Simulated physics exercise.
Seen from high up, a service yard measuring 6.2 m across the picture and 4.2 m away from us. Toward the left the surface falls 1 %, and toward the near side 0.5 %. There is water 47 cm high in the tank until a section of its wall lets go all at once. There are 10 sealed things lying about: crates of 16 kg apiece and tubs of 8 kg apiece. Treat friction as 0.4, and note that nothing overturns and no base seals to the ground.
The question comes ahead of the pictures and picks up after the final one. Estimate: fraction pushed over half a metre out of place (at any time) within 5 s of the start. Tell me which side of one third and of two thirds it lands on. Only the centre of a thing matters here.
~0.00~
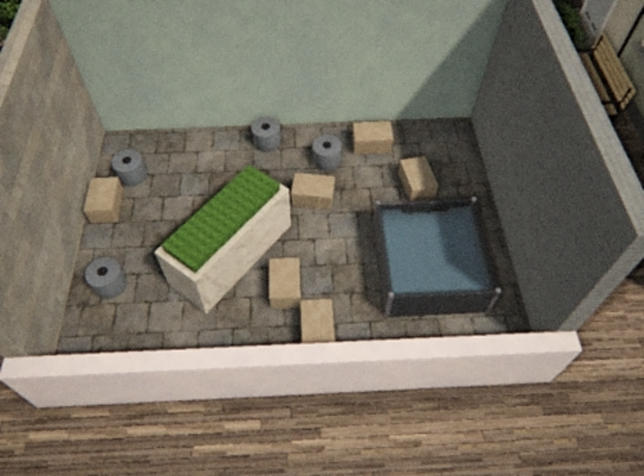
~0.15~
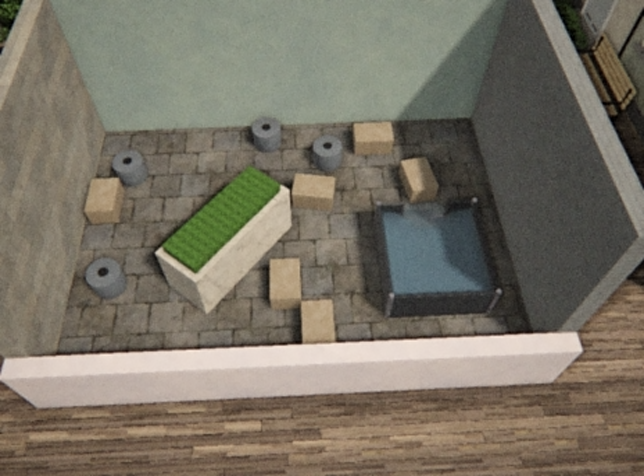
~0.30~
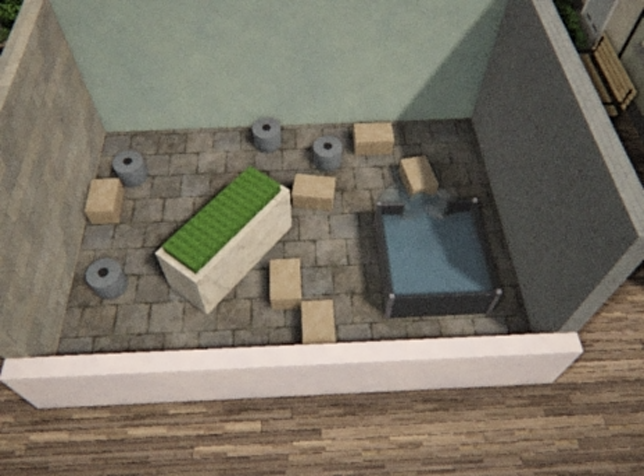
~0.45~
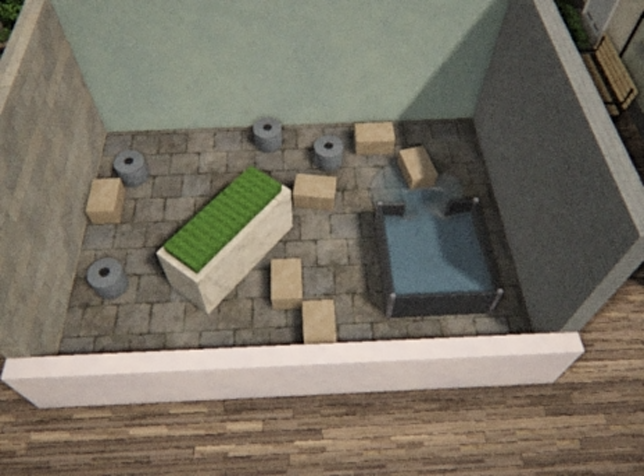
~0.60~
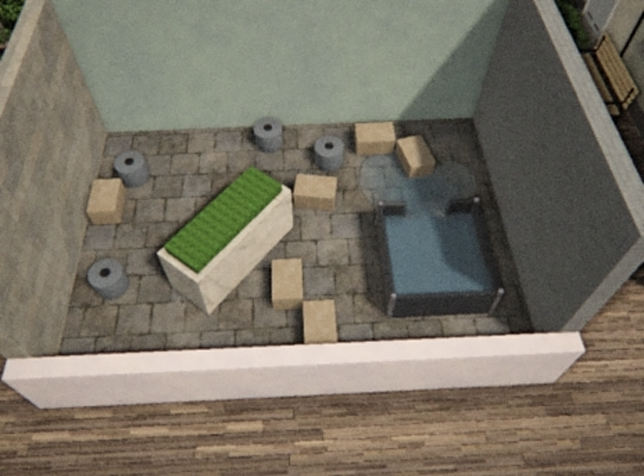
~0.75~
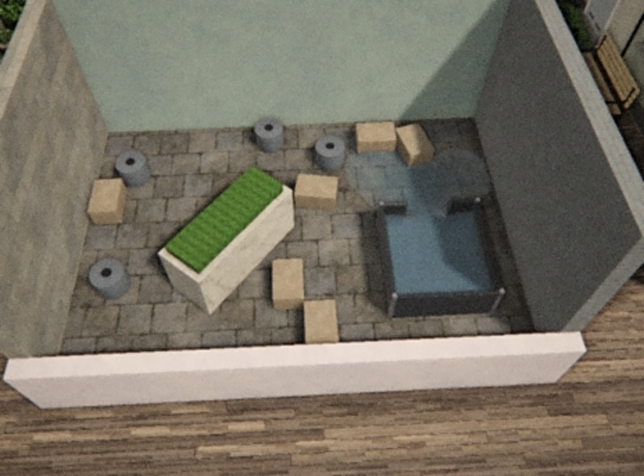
My guess is the middle band, from a third up to two thirds.
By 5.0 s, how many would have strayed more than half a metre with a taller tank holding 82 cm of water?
With that change, 7 of them.
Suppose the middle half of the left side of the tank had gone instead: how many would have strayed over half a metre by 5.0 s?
The answer then is 3.
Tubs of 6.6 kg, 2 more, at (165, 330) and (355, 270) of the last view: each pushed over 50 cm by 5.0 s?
Result in order: Not exceeded; not exceeded.
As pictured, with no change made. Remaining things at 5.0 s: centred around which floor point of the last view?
That lands at roughly (221, 220).
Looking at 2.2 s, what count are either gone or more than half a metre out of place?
By that time the total stands at 2.
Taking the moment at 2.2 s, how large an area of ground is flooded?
About 8.5 m2.
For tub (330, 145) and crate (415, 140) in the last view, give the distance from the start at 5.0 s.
First: 200 cm. Second: 140 cm.
After 1.1 s 1 of 10 are over 50 cm from their spots; 0 afloat.
After 2.2 s 2 of 10 are over 50 cm from their spots; 1 afloat.
After 3.5 s 4 of 10 are over 50 cm from their spots; 0 afloat.
After 5.0 s 4 of 10 are over 50 cm from their spots, and 4 have been at some point; 1 afloat.
